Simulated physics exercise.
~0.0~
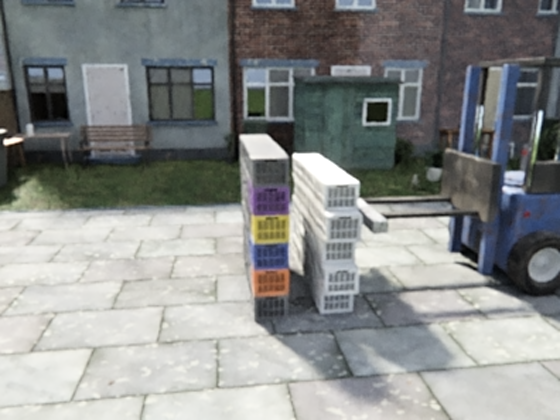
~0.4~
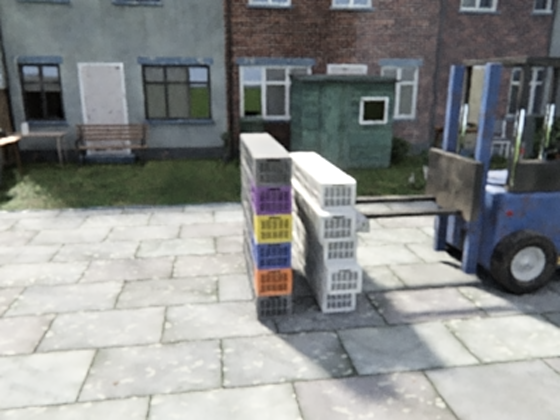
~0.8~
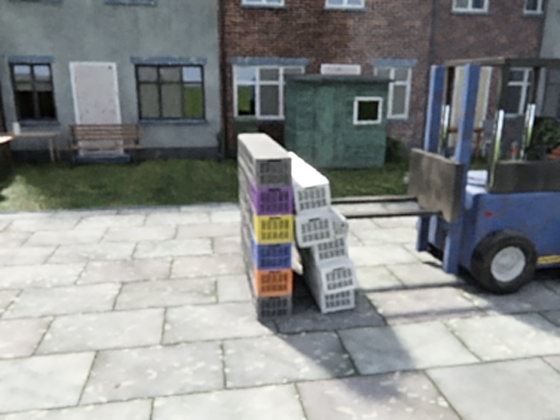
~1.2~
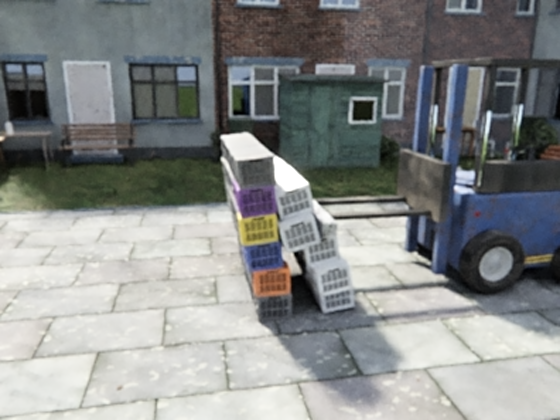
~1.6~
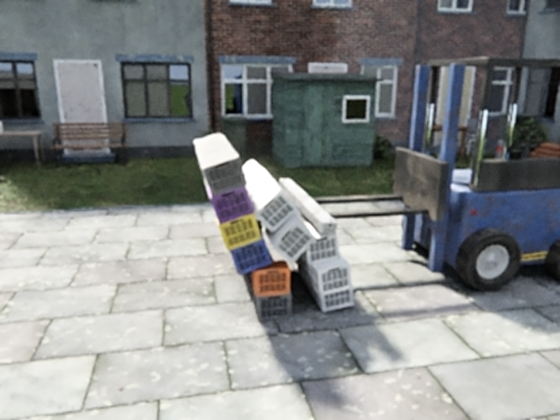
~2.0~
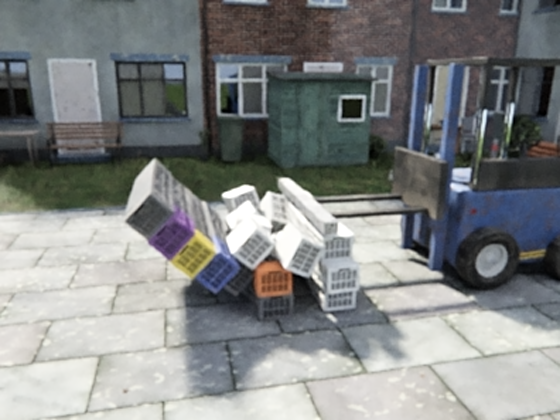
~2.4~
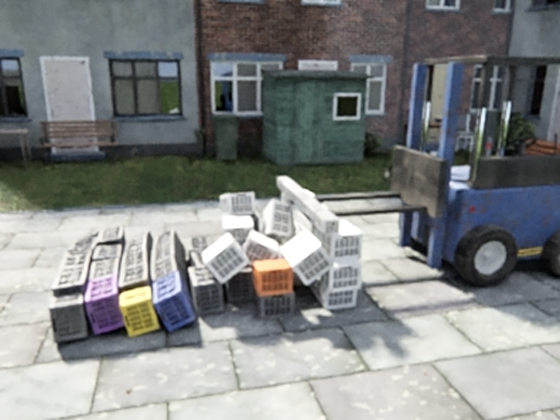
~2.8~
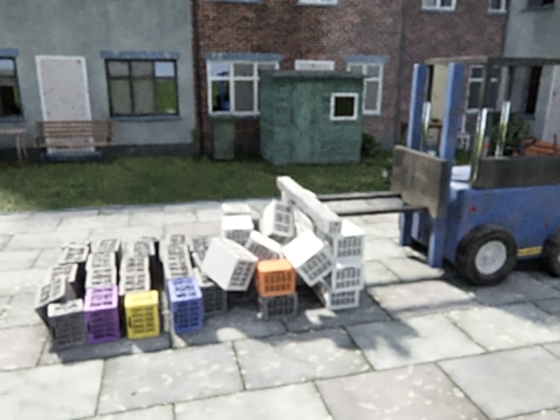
A blue forklift pushes a pale crate wall into another, toppling most crates leftward.
